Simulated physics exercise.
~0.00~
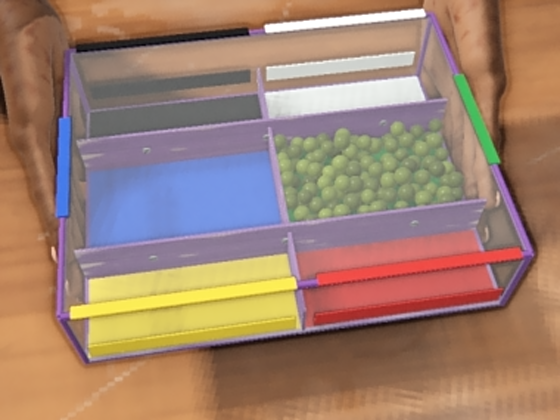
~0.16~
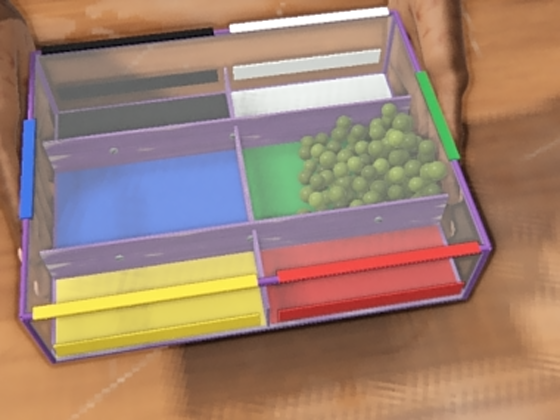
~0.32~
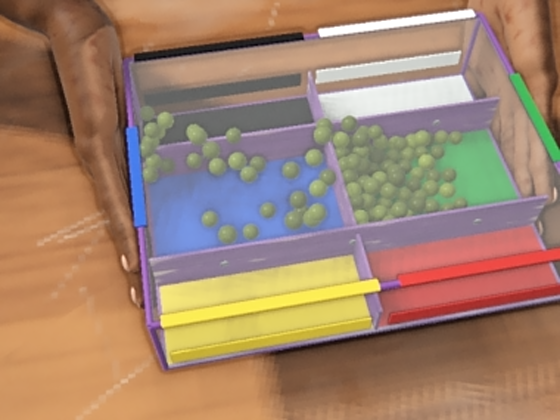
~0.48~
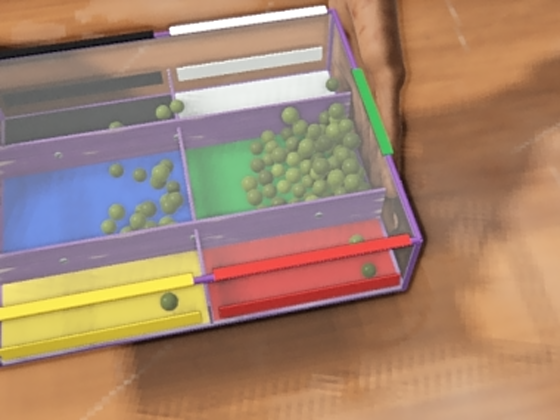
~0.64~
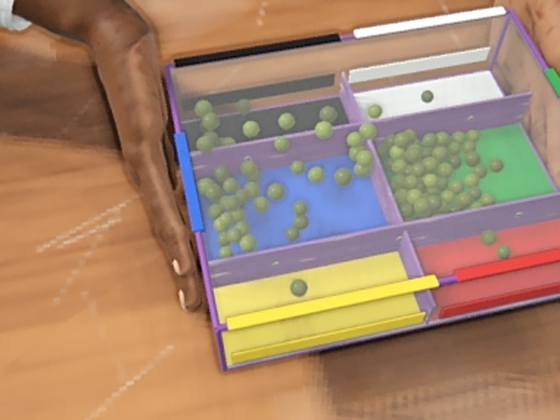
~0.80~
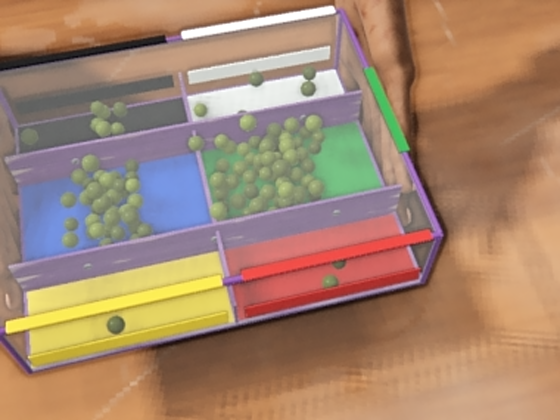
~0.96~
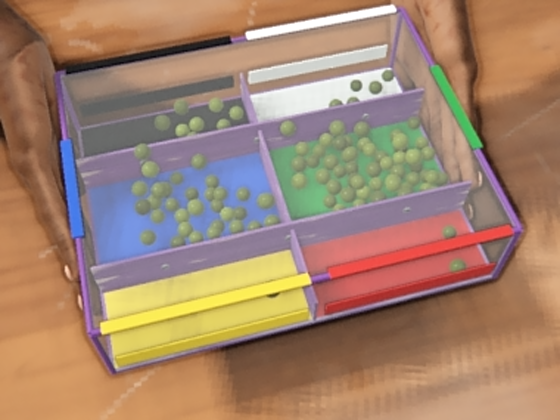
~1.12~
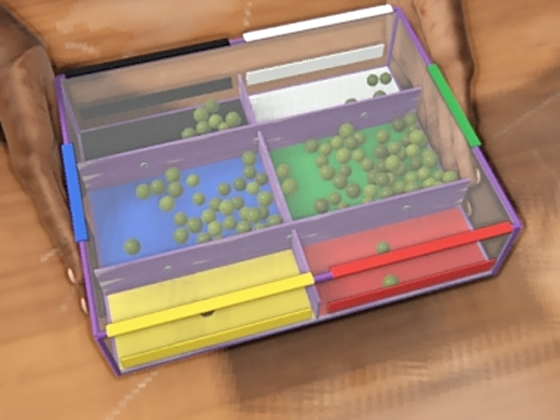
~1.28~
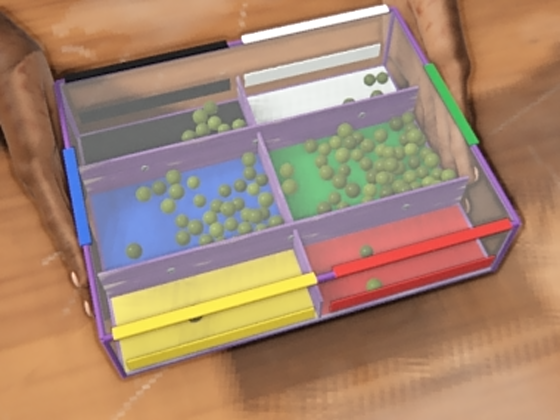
Two hands shake a divided box sideways, scattering green olives mostly into green and blue sections.
